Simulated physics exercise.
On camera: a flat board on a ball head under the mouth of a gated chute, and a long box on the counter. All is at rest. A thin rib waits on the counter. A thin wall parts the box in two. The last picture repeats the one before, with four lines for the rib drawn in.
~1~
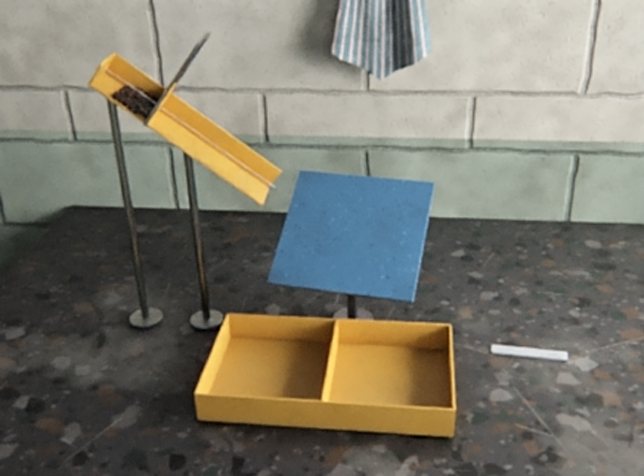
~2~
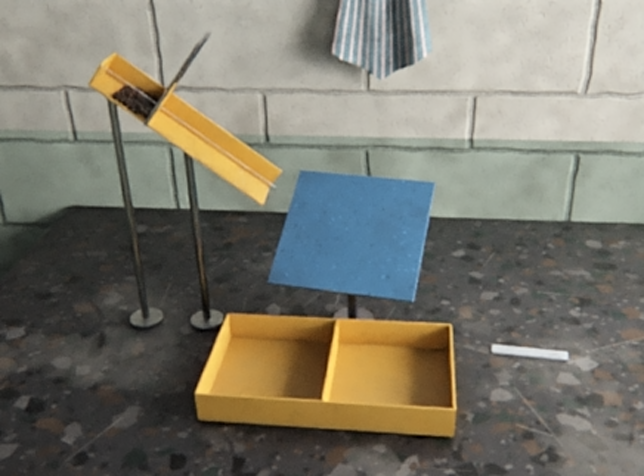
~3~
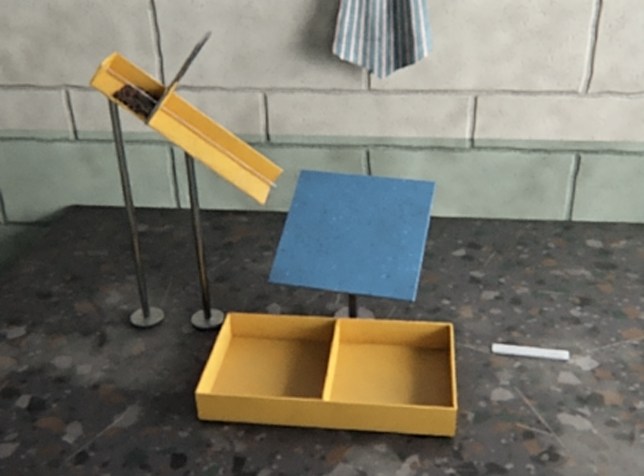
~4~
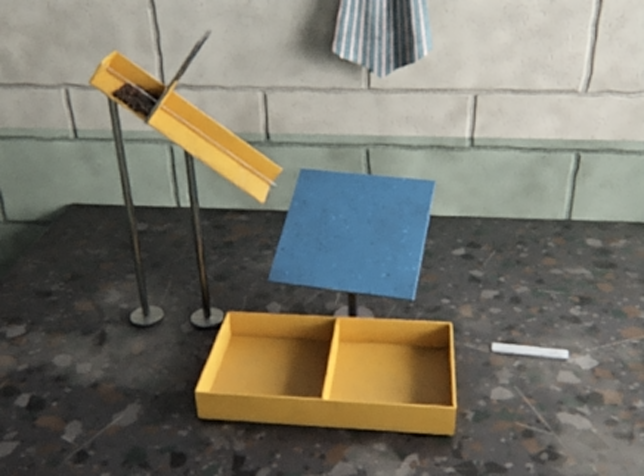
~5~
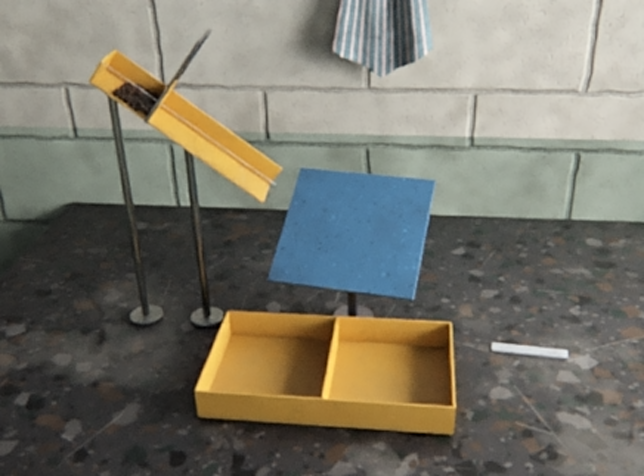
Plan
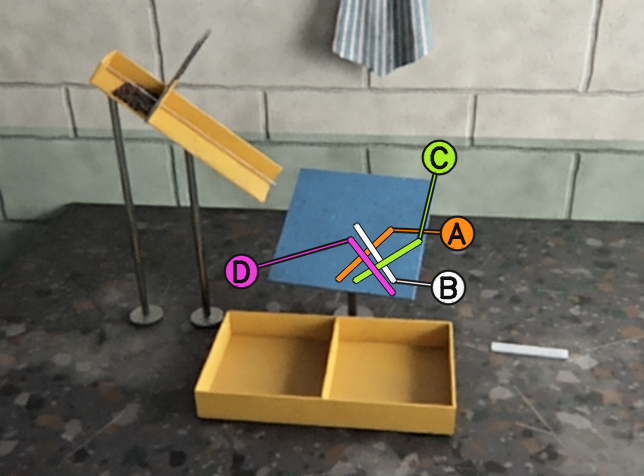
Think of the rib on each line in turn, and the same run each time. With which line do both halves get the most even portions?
Line C.
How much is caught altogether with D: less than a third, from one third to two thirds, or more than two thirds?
More than two thirds.
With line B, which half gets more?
Right.
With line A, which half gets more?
The left half.
On the marked copy, line A from (391, 229) to (338, 278); line B from (356, 226) to (393, 280); line C from (419, 241) to (355, 280); line D from (350, 239) to (392, 292).
With A, of what is caught, most in the left half, a small part in the right.
With B, of what is caught, about a quarter in the left half, most in the right.
With C, of what is caught, about half in the left half, about half in the right.
With D, of what is caught, about a quarter in the left half, most in the right.
